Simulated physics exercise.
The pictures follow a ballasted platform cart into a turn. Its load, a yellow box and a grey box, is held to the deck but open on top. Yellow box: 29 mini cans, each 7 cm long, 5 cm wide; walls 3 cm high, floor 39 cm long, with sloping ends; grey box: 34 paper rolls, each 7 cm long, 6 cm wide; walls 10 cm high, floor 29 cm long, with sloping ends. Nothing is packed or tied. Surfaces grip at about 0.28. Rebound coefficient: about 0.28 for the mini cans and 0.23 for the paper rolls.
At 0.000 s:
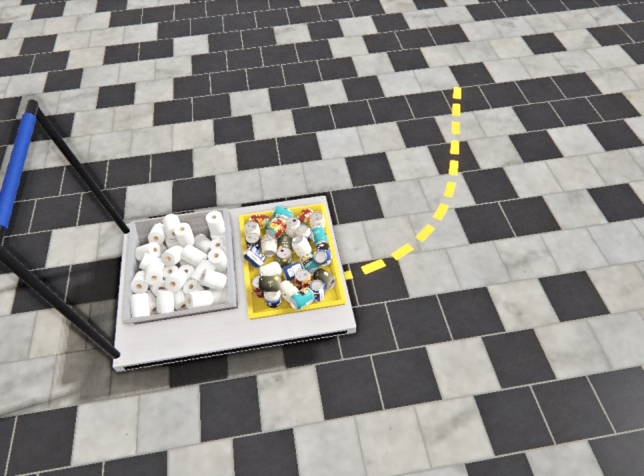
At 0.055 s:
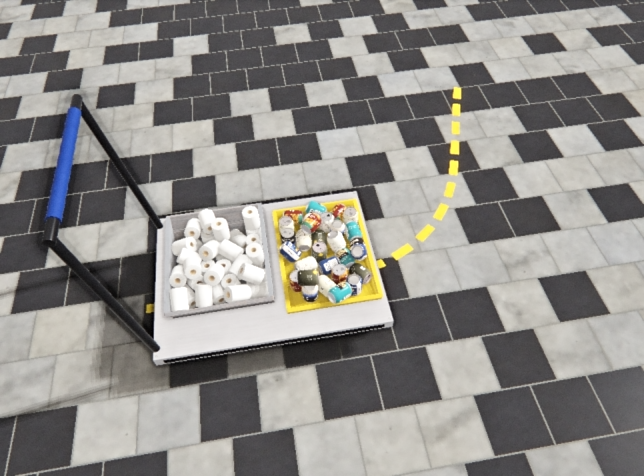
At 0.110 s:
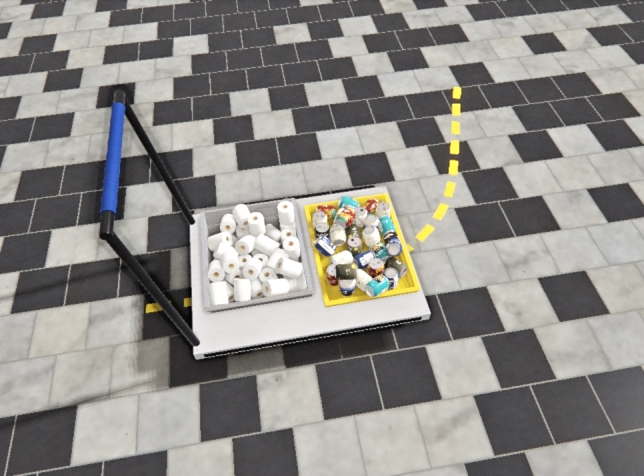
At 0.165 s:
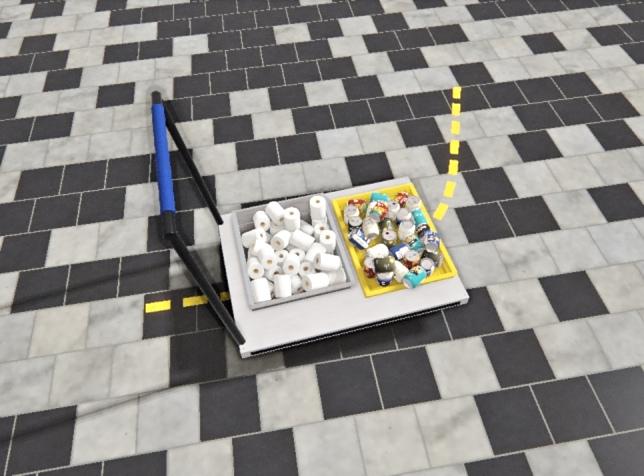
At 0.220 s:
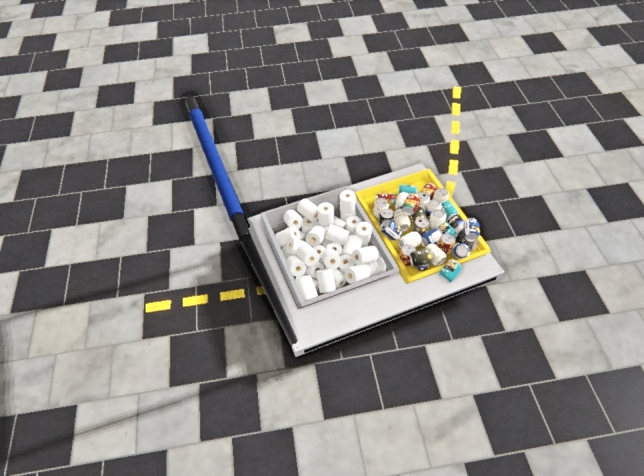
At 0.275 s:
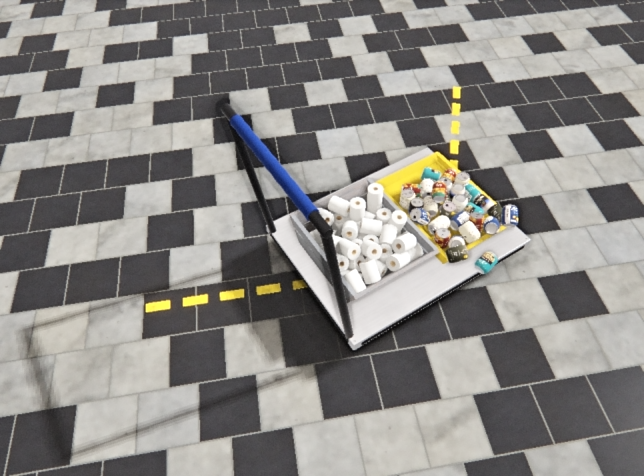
The video shows a platform cart with a grey box of white paper rolls and a yellow box of small cans rolling rightward along a dashed yellow line, then turning away from the viewer as cans leave the yellow box.
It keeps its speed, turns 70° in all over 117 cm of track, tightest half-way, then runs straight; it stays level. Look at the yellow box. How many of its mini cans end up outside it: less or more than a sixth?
More than a sixth of the mini cans leave the yellow box.
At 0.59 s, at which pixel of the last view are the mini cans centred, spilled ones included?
Near (501, 94).
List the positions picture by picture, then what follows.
In the first frame (we follow the rim corner now nearest the camera), yellow box at (250, 314); grey box at (125, 319); turned 0°, 0 cm rolled; nothing out yet.
The second frame shows yellow box at (289, 308); grey box at (166, 313); turned 0°, 13 cm rolled.
The third frame shows yellow box at (327, 302); grey box at (207, 307); turned 1°, 25 cm rolled.
The fourth frame shows yellow box at (368, 292); grey box at (252, 305); turned 5°, 38 cm rolled.
The fifth frame shows yellow box at (410, 278); grey box at (302, 302); turned 13°, 51 cm rolled; 1 out, the lowest can at (450, 271).
The sixth frame shows yellow box at (447, 257); grey box at (355, 295); turned 22°, 63 cm rolled; 2 out, the lowest can at (486, 263).
After 0.34 s, 5 of 29 out of the yellow box and 0 of 34 out of the grey box.
After 0.44 s, 8 of 29 out of the yellow box and 0 of 34 out of the grey box.
After 0.59 s, 11 of 29 out of the yellow box and 1 of 34 out of the grey box.
Outcome (at 1.04 s), 11 of 29 out of the yellow box and 1 of 34 out of the grey box. Asked share, 11 of 29, 38 per cent.
